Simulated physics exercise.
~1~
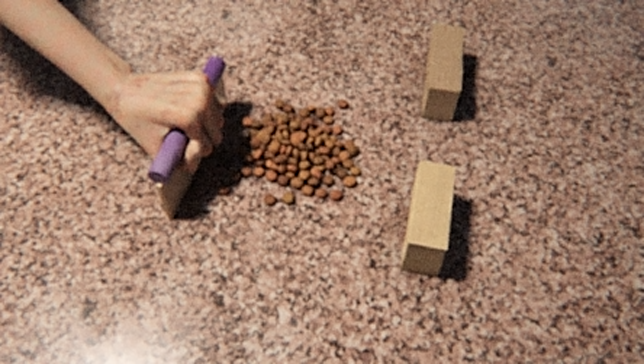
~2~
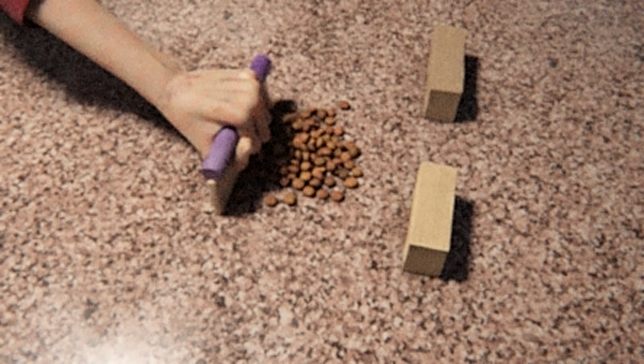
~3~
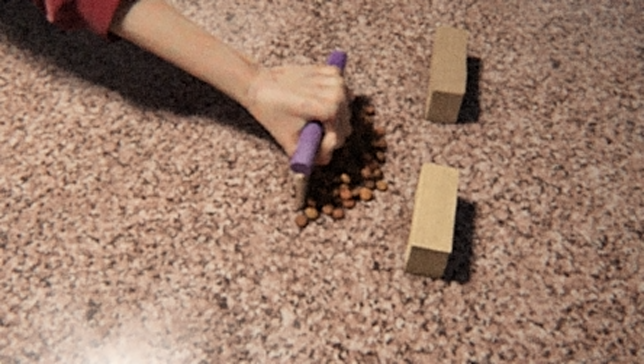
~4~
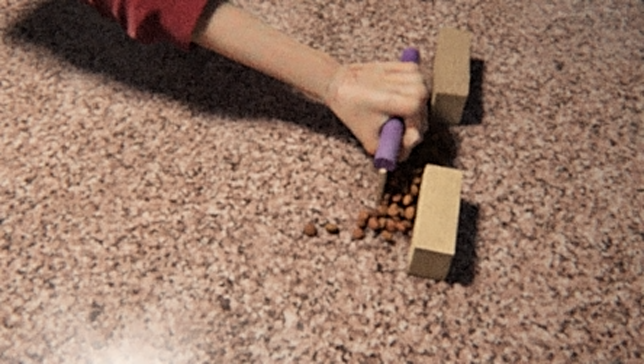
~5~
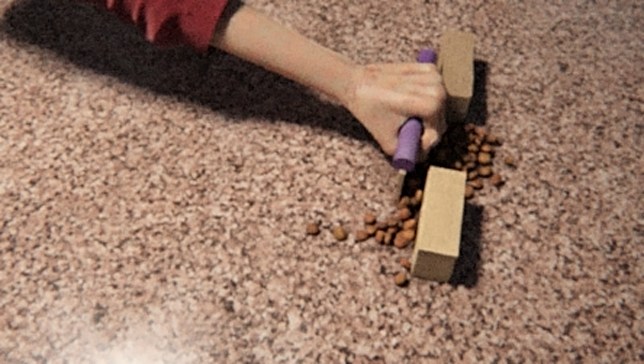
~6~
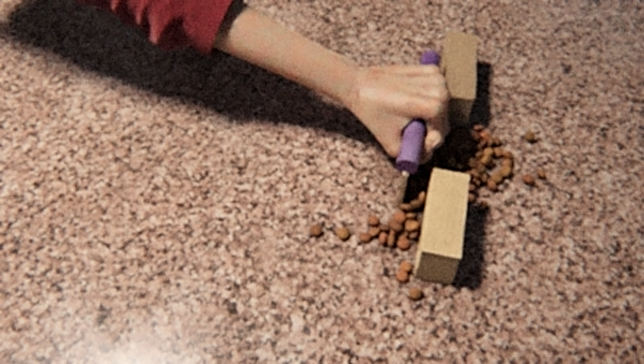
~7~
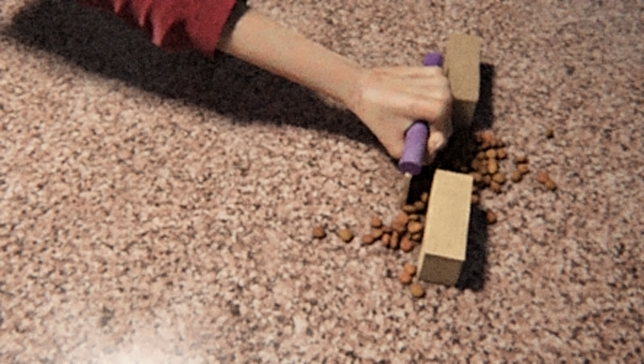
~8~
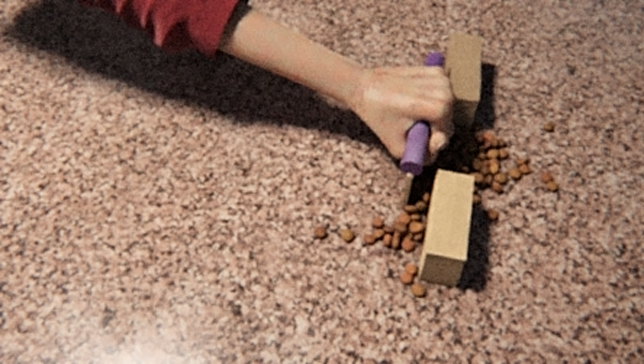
At first, a hand grips a purple-handled scraper to the left of a pile of brown kibble on a speckled surface, with two wooden blocks standing to the right. The hand moves the scraper rightwards, pushing the kibble ahead of it towards the gap between the blocks. As it nears them, some pieces gather against the near block while others enter the opening. Kibble then spreads out beyond the gap, and the scraper comes to rest at the blocks. Finally, about half the pieces lie in or past the gap, and the rest remain before the blocks.
